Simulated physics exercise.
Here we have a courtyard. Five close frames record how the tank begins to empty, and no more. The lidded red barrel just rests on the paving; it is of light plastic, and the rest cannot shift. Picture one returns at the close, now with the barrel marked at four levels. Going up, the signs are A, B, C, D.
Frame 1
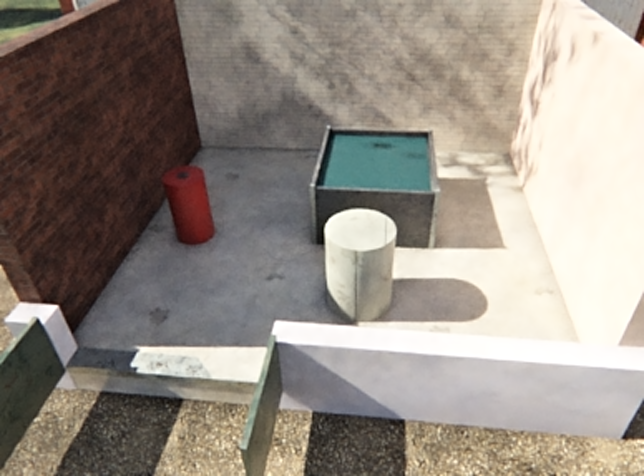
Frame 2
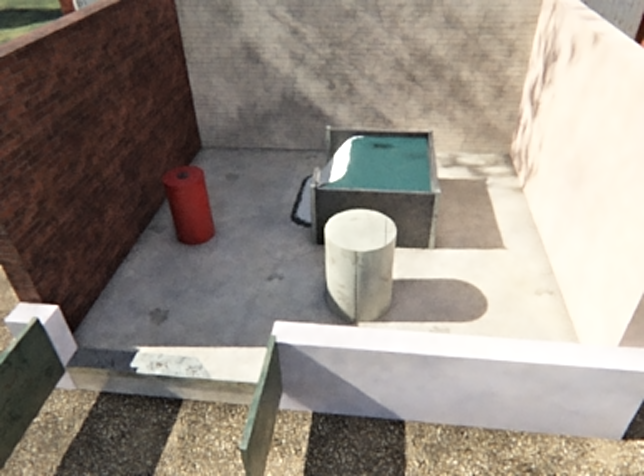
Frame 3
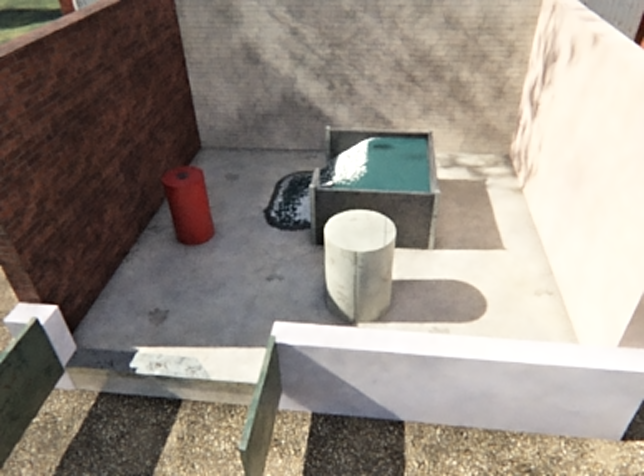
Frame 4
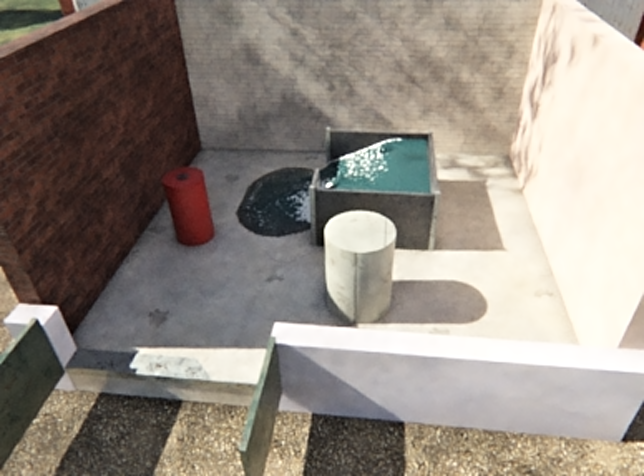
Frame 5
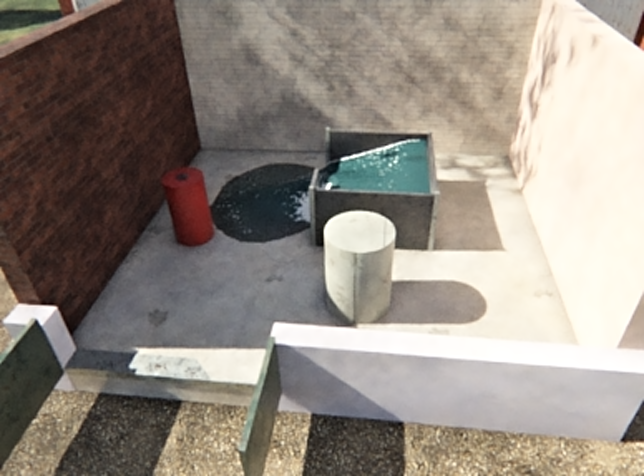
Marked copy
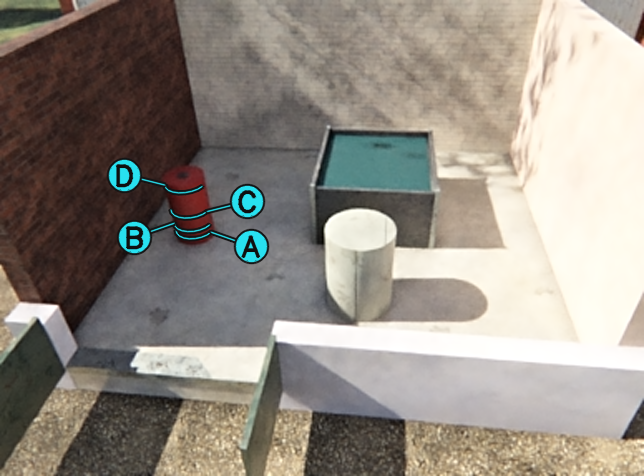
Water pouring from the left side of a grey tank and spreading across a courtyard floor towards a red barrel.
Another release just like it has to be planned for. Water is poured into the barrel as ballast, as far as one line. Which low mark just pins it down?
Choose C.
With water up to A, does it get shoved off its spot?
Yes, that goes wrong.
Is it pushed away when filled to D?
No.
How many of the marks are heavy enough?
Two of the four.
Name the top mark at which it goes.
B it is.
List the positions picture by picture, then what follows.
The first frame shows lid of the red barrel at (184, 175); tank full, its middle at (376, 162); open gate at (165, 317).
In the second frame, 2 % of the ground wet, in view closest to the barrel at (298, 212).
In the third frame, 5 % of the ground wet, in view closest to the barrel at (273, 213).
In the fourth frame, 8 % of the ground wet, in view closest to the barrel at (251, 225).
The fifth frame shows lid of the red barrel at (183, 177); 12 % of the ground wet, in view closest to the barrel at (223, 221).
On the marked copy, A at (189, 238); B at (187, 231); C at (184, 218); D at (178, 192); from the bottom up A, B, C, D.
With A, it is pushed about 4 times its own width away.
With B, it is pushed about its own width away.
With C, it does not move.
With D, it does not move.
